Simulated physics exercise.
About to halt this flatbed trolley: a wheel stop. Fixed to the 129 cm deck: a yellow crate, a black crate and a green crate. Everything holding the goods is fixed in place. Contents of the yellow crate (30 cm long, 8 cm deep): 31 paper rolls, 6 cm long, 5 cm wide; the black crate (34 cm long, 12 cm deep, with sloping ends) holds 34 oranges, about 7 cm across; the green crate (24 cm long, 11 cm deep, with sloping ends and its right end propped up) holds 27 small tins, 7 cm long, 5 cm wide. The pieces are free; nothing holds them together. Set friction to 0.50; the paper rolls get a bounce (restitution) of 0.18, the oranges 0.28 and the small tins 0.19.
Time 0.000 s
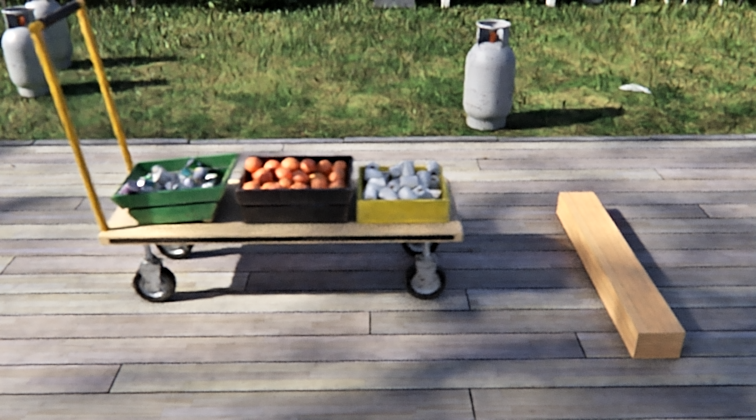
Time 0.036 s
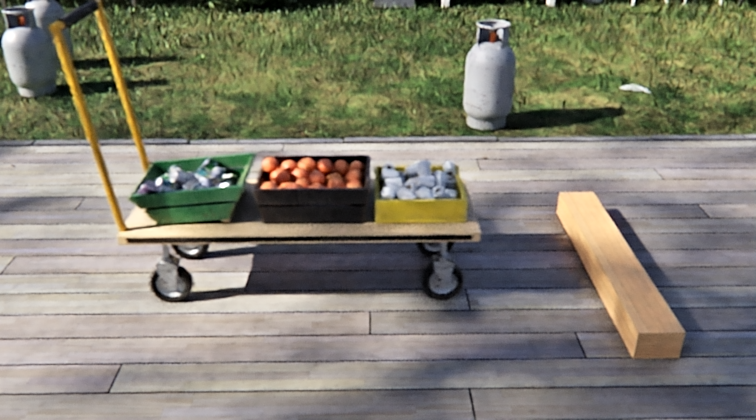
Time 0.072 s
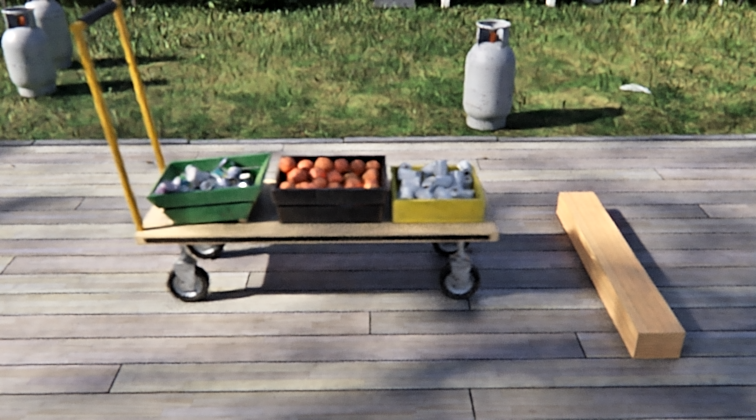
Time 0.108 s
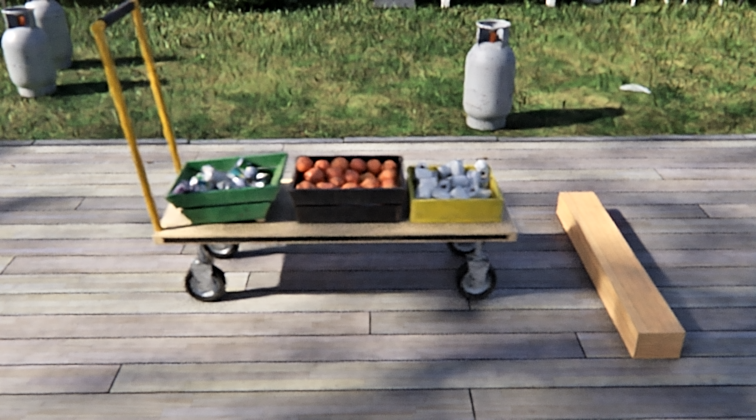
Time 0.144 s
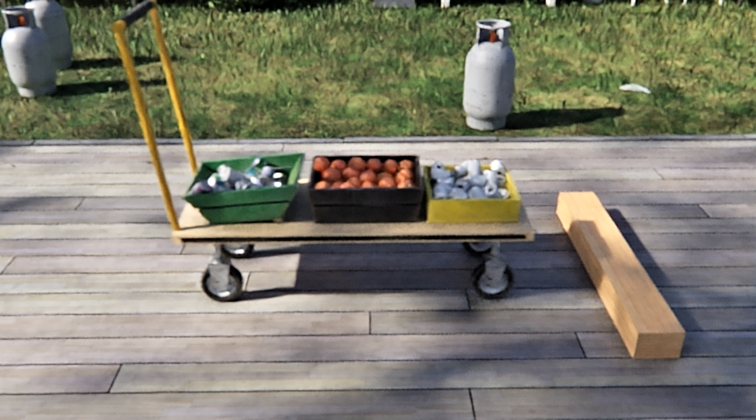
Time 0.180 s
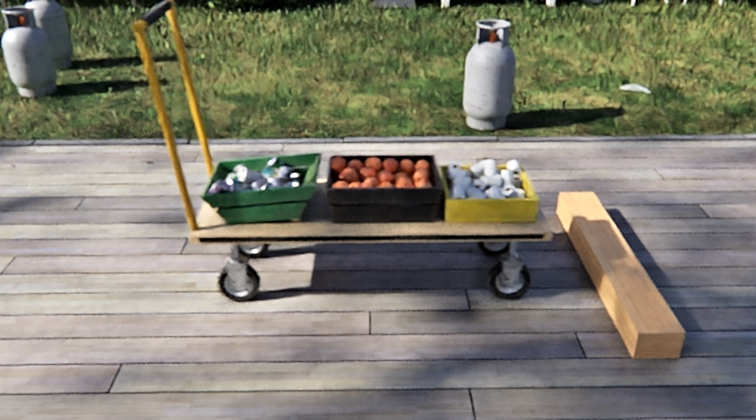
A flatbed trolley with a yellow handle rolled steadily to the right across wooden decking, carrying green, black and yellow crates of small items, and drew closer to a wooden beam lying on the boards.
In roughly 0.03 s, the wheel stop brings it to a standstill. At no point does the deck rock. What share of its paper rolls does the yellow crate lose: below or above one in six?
I expect the share that escapes to fall short of a sixth.
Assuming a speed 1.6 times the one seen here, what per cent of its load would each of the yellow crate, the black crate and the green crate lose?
Then the yellow crate sheds 10 per cent, the black crate 0 per cent, and the green crate 20 per cent.
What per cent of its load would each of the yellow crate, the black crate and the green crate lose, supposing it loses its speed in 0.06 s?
You'd end up with yellow crate at 0 %, black crate at 0 % and green crate at 0 %.
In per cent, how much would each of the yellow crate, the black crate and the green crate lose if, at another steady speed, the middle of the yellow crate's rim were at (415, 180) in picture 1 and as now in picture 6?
Result - yellow crate: 0 per cent; black crate: 0 per cent; green crate: 0 per cent.
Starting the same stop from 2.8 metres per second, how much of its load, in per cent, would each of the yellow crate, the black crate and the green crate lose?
Yellow crate 30 %, black crate 10 %, green crate 20 %.
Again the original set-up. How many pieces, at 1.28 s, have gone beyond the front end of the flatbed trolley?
Around 1.
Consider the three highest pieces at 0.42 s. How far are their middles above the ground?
About 50 cm up, on average.
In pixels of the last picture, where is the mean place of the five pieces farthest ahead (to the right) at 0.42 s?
Centre: Approx. (591, 180) px.
After 0.32 s, the wheels strike.
After 0.42 s, yellow crate 31 in, 0 out, black crate 34 in, 0 out and green crate 27 in, 0 out.
After 0.54 s, yellow crate 31 in, 0 out, black crate 34 in, 0 out and green crate 27 in, 0 out.
After 0.77 s, yellow crate 30 in, 1 out, black crate 34 in, 0 out and green crate 27 in, 0 out.
Final count (at 1.28 s), yellow crate 30 in, 1 out, black crate 34 in, 0 out and green crate 27 in, 0 out. Asked share, 1 of 31, 3 per cent.
